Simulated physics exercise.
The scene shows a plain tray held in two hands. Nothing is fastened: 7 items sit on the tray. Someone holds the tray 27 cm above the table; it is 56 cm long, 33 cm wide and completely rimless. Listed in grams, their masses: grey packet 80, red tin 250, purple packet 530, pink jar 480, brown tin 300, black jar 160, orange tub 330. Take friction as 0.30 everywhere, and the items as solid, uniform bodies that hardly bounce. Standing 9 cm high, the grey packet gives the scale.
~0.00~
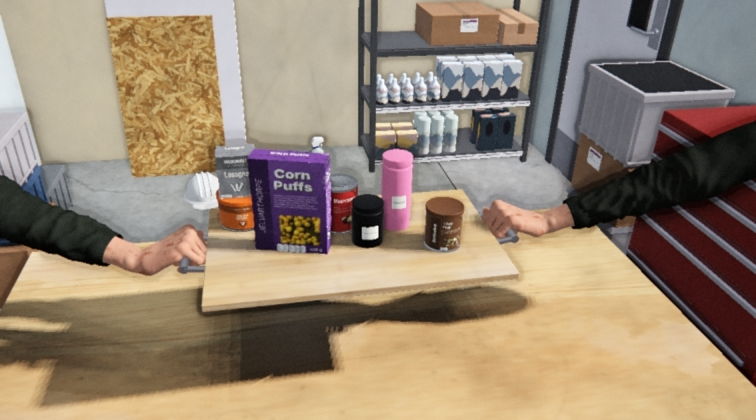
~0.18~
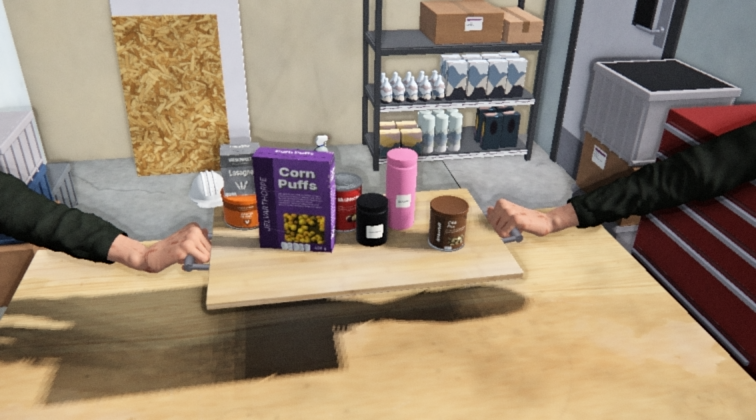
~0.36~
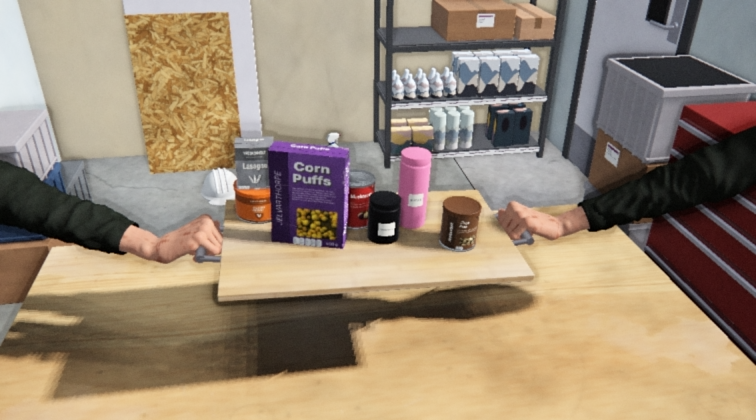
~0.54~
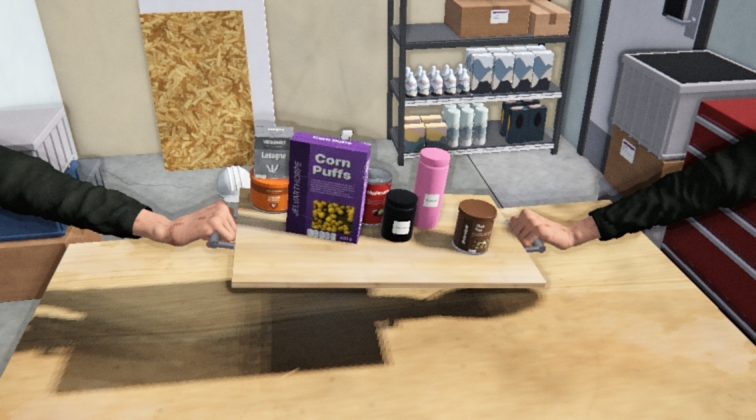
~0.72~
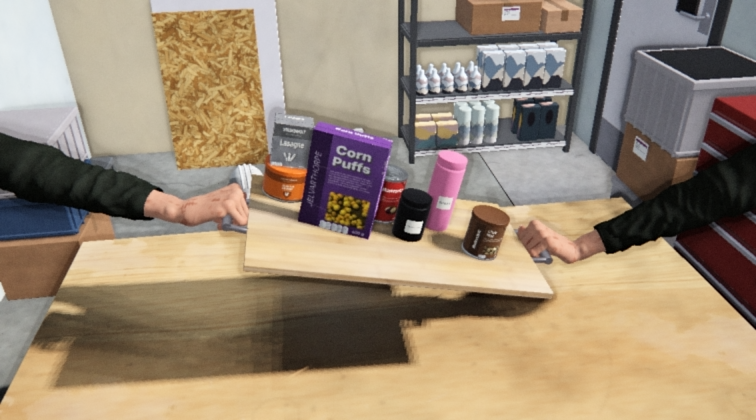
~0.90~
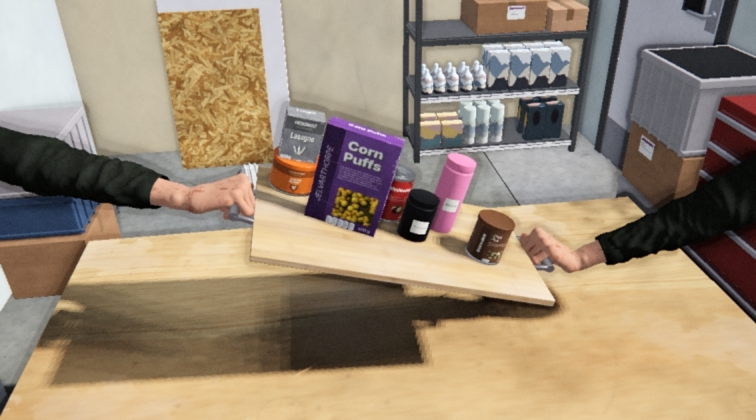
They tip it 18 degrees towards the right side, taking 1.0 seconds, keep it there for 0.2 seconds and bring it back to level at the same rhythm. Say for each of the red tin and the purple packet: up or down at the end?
As I see it, red tin: Steady; purple packet: Steady.
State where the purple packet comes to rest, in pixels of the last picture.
Close to (389, 189).
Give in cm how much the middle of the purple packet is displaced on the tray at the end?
Around 10 centimetres.
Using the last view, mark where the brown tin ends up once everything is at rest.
End point: Approx. (512, 213).
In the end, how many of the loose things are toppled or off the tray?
The count comes out at 0.
After 1.40 s, tray tilted 18°, right edge down; purple packet slid 4 cm near (376, 182); red tin slid 3 cm near (404, 195); grey packet slid 4 cm.
After 1.60 s, tray tilted 15°, right edge down; purple packet slid 8 cm near (391, 186); red tin slid 5 cm near (414, 196); grey packet slid 8 cm.
At rest (2.8 s), not toppled but over 5 cm from the start, grey packet, red tin, purple packet, pink jar, black jar and orange tub; the last one in place, give or take 5 cm. In the last view, red tin near (414, 192), purple packet near (389, 189).
